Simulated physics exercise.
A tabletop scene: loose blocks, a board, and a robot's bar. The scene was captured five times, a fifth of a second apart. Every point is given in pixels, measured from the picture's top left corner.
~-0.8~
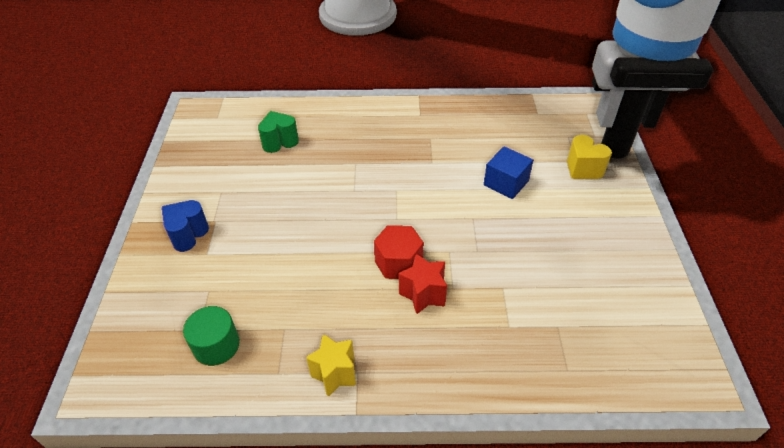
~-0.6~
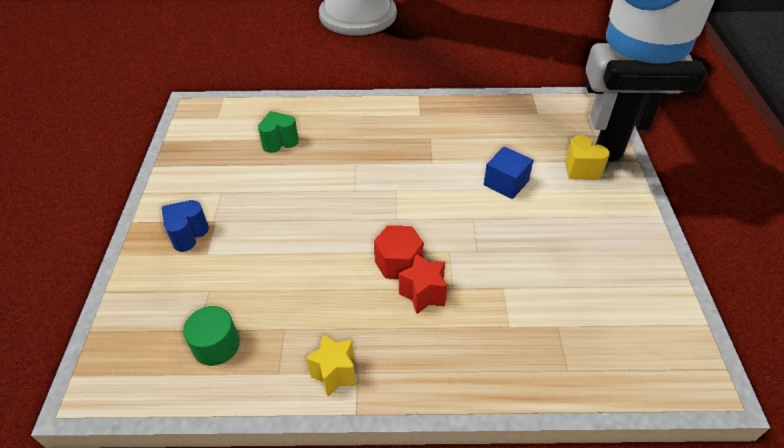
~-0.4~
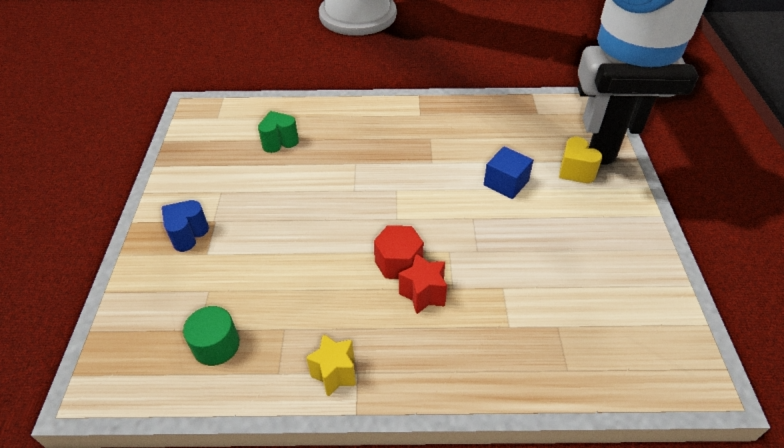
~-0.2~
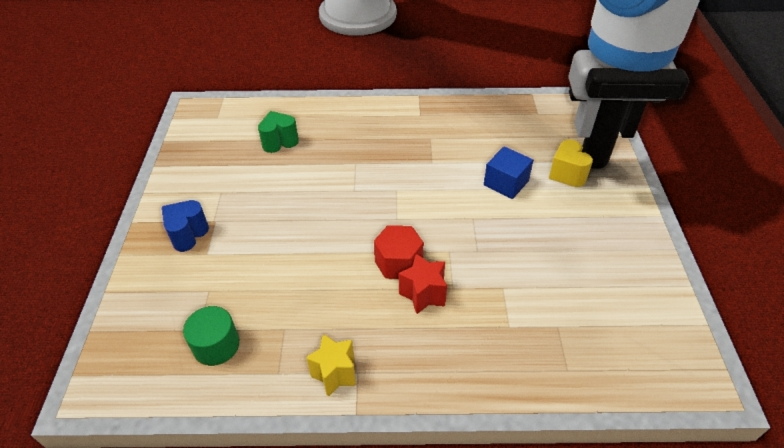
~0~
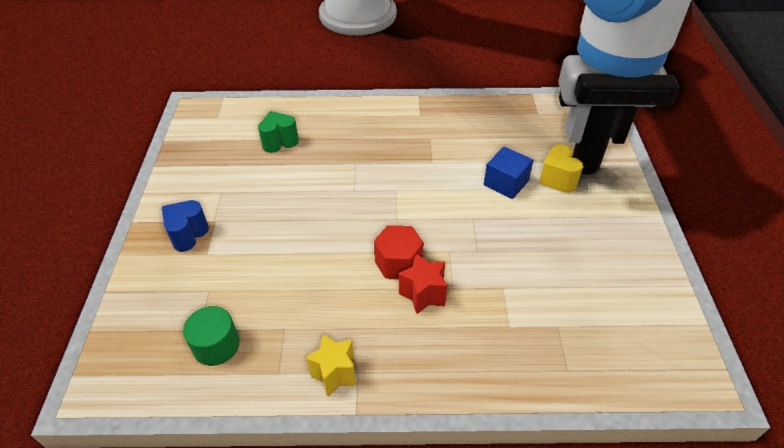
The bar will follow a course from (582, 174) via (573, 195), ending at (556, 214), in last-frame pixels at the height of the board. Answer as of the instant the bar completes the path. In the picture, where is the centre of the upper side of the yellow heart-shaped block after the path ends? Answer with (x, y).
Final place: (547, 170).
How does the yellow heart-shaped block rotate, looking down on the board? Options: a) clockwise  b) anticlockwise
The one that fits is a, clockwise.
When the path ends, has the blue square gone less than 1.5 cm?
Yes, that is what happens.
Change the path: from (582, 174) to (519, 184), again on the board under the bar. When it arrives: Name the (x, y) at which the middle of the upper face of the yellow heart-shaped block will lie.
Its top face will be centred at roughly (497, 168).
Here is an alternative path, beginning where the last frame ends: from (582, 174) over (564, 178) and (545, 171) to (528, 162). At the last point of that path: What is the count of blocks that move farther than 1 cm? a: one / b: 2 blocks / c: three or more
Answer: B.
The first path, step by step. Halfway along, bar (575, 188); yellow heart-shaped block (551, 166), turned 40° clockwise.
At the end, bar (558, 207); blue square in place; yellow heart-shaped block (547, 169), turned 70° clockwise.
